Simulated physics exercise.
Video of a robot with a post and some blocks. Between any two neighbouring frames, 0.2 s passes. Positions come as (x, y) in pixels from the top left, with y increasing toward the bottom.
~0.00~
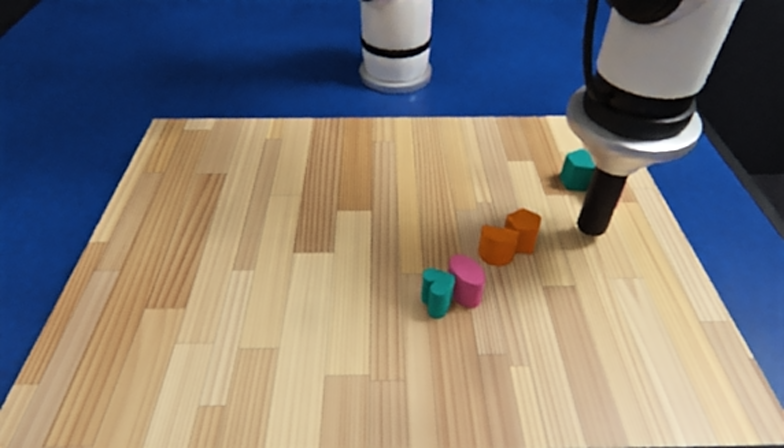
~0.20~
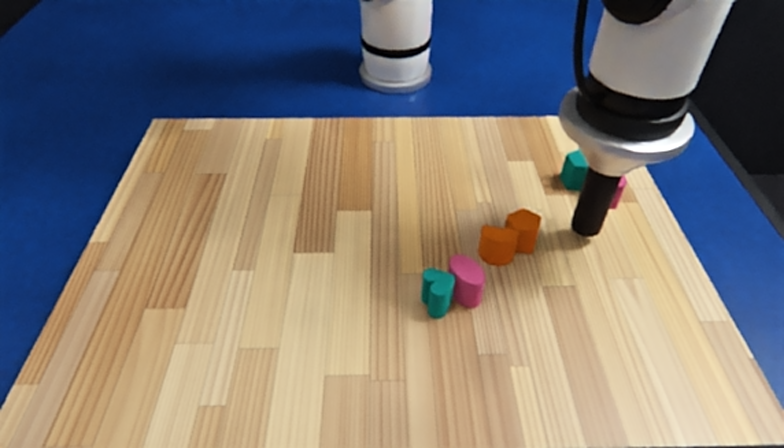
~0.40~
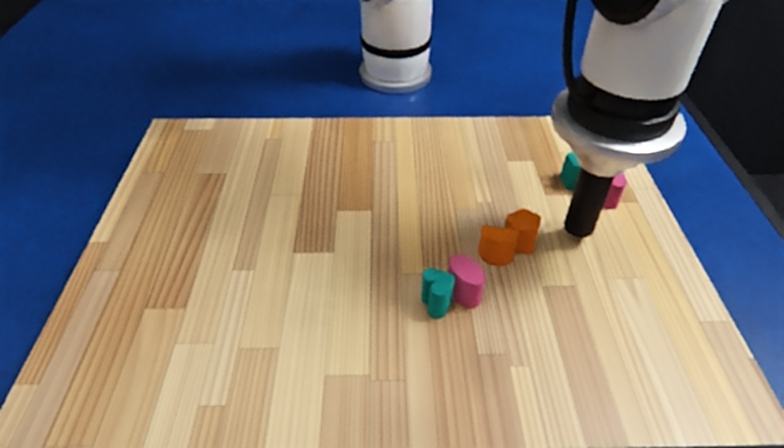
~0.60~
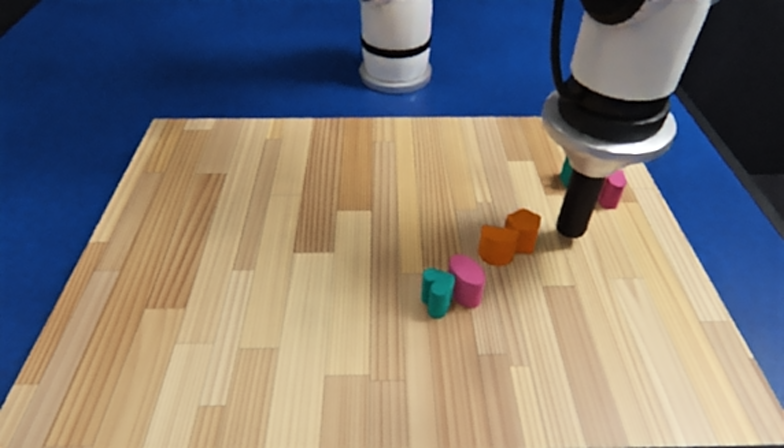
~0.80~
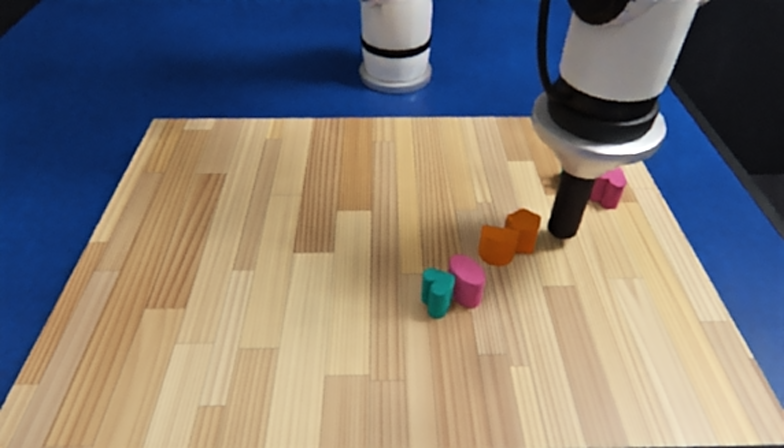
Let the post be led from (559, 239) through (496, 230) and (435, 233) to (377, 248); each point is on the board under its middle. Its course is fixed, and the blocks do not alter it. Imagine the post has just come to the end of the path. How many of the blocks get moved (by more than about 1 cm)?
My best guess is that a pair of blocks move over 1 cm.
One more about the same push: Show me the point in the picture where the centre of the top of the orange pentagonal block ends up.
The centre of its top will be at (475, 226).
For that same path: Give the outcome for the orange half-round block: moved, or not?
From what I can tell, it won't keep its place.
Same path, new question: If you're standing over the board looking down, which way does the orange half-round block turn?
My answer: Anticlockwise.
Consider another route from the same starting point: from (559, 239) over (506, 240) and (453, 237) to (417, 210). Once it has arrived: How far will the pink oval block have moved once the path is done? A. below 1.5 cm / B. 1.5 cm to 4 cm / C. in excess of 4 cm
It's A.
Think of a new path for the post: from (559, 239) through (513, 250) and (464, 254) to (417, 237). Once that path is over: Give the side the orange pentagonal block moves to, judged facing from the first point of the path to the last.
It gets pushed right.
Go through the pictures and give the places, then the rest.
In the first picture, tip of the post (591, 226), middles of tops, pink oval block (467, 268), orange half-round block (500, 233), orange pentagonal block (525, 219).
In the second picture, post (585, 227), nothing pushed.
In the third picture, post (579, 228), nothing pushed.
In the fourth picture, post (571, 228), nothing pushed.
In the fifth picture, post (562, 229), pink oval block (467, 268), orange half-round block (500, 233), orange pentagonal block (525, 219).
What follows on the original path. One third of the way, post (498, 220); orange half-round block (496, 241), turned 20° anticlockwise; orange pentagonal block (487, 223), turned 80° anticlockwise.
Two thirds of the way, post (435, 223); orange half-round block (495, 242), turned 35° anticlockwise; orange pentagonal block (475, 226), turned 115° anticlockwise.
At the end, post (377, 238); pink oval block unmoved; orange half-round block (495, 242), turned 35° anticlockwise; orange pentagonal block (475, 226), turned 115° anticlockwise.
